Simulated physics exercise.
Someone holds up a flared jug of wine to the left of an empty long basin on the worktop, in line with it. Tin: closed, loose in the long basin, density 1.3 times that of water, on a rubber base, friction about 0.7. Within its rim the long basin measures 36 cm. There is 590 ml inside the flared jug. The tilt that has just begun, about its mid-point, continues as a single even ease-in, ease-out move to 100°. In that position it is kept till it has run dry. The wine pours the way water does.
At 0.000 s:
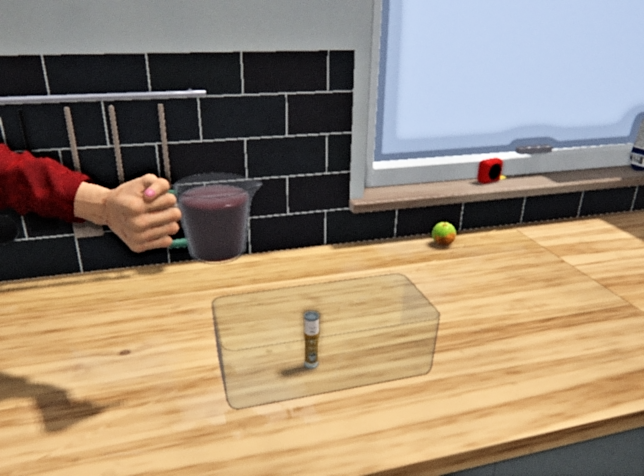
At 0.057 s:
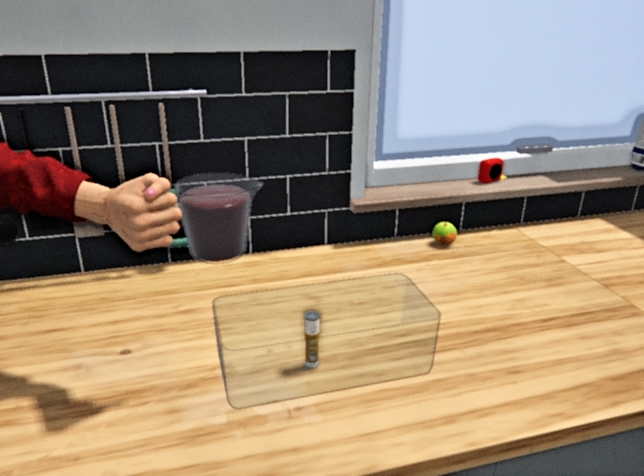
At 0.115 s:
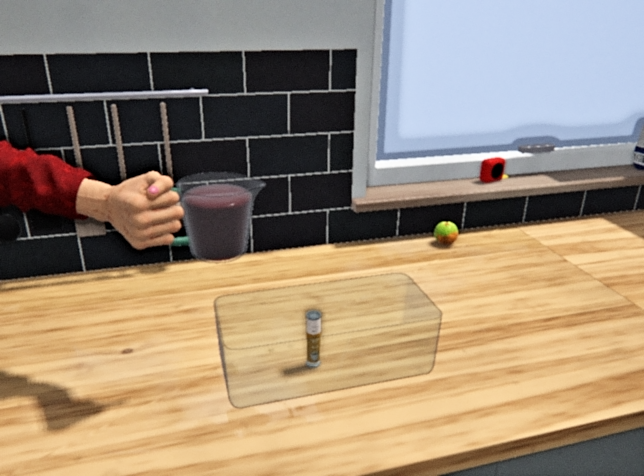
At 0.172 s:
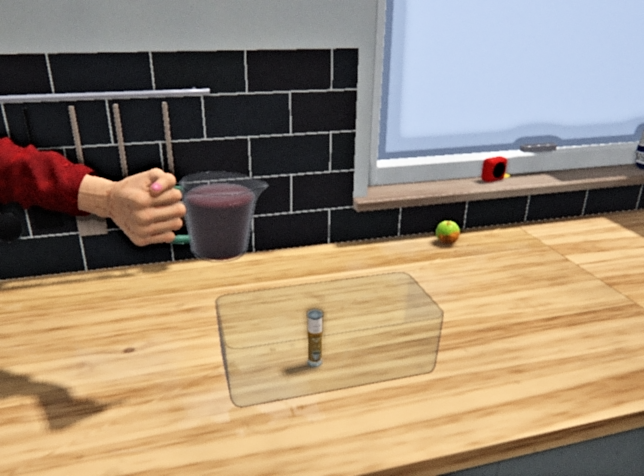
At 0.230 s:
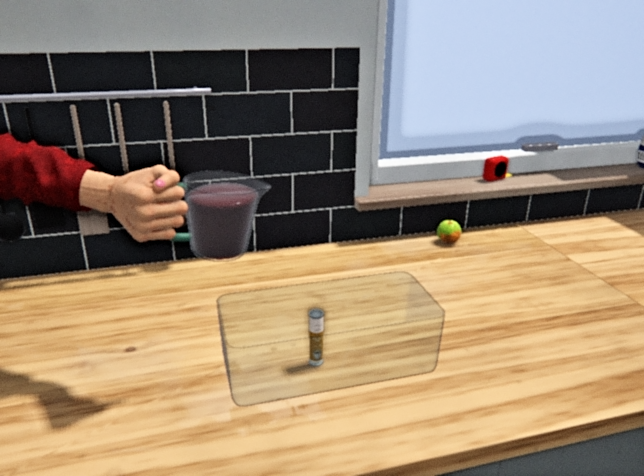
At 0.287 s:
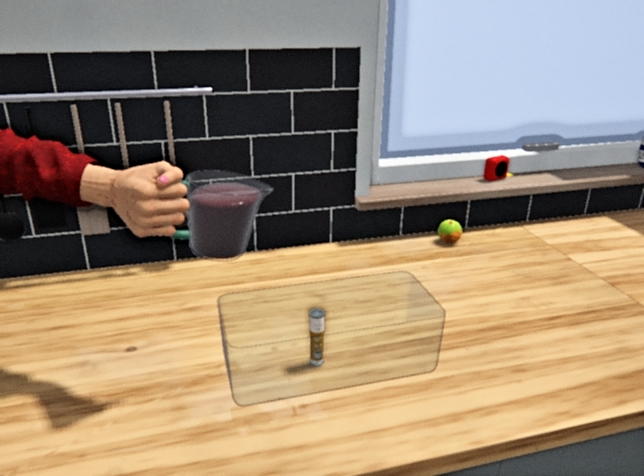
The video shows a red-sleeved hand holding a clear jug of dark reddish liquid above a wooden worktop, left of a transparent basin containing a small upright cylinder, then tilting the jug slightly to the right.
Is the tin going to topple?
It's down.
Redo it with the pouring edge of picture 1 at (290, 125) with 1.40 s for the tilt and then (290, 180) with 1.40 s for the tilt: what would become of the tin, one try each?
Try 1: Still standing; try 2: Still standing.
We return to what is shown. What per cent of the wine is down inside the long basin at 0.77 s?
5 %, roughly.
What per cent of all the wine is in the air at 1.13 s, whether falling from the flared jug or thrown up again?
Roughly 22 %.
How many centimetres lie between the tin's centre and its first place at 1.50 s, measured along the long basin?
Close to 7 cm.
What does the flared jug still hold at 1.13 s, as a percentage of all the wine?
About 24 percent.
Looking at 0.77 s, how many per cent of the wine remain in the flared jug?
Near 78 in a hundred.
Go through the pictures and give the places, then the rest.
It leans 0°; its right rim is at (262, 182); the wine meets the walls at (178, 197) and (249, 192); the long basin's rim runs from (216, 324) to (422, 294); the tin's top is at (312, 318), in the first picture.
It leans 0°; its right rim is at (263, 182); the wine meets the walls at (179, 197) and (250, 192), in the second picture.
It leans 2°; its right rim is at (265, 183); the wine meets the walls at (182, 196) and (252, 191), in the third picture.
It leans 4°; its right rim is at (268, 184); the wine meets the walls at (184, 196) and (254, 191), in the fourth picture.
It leans 7°; its right rim is at (271, 185); the wine meets the walls at (187, 195) and (258, 190), in the fifth picture.
It leans 10°; its right rim is at (273, 188); the wine meets the walls at (189, 195) and (262, 190), in the sixth picture.
By 0.77 s the tilt is 58° and 77 per cent is still to pour; the tin stands where it began.
By 1.13 s the tilt is 91° and 24 per cent is still to pour; the tin stands where it began.
By 1.50 s the tilt is 100° and 1 per cent is still to pour; the tin lies on its side.
By 1.90 s the tilt is 100° and 0 per cent is still to pour; the tin lies on its side.
At rest the tin lies on its side.
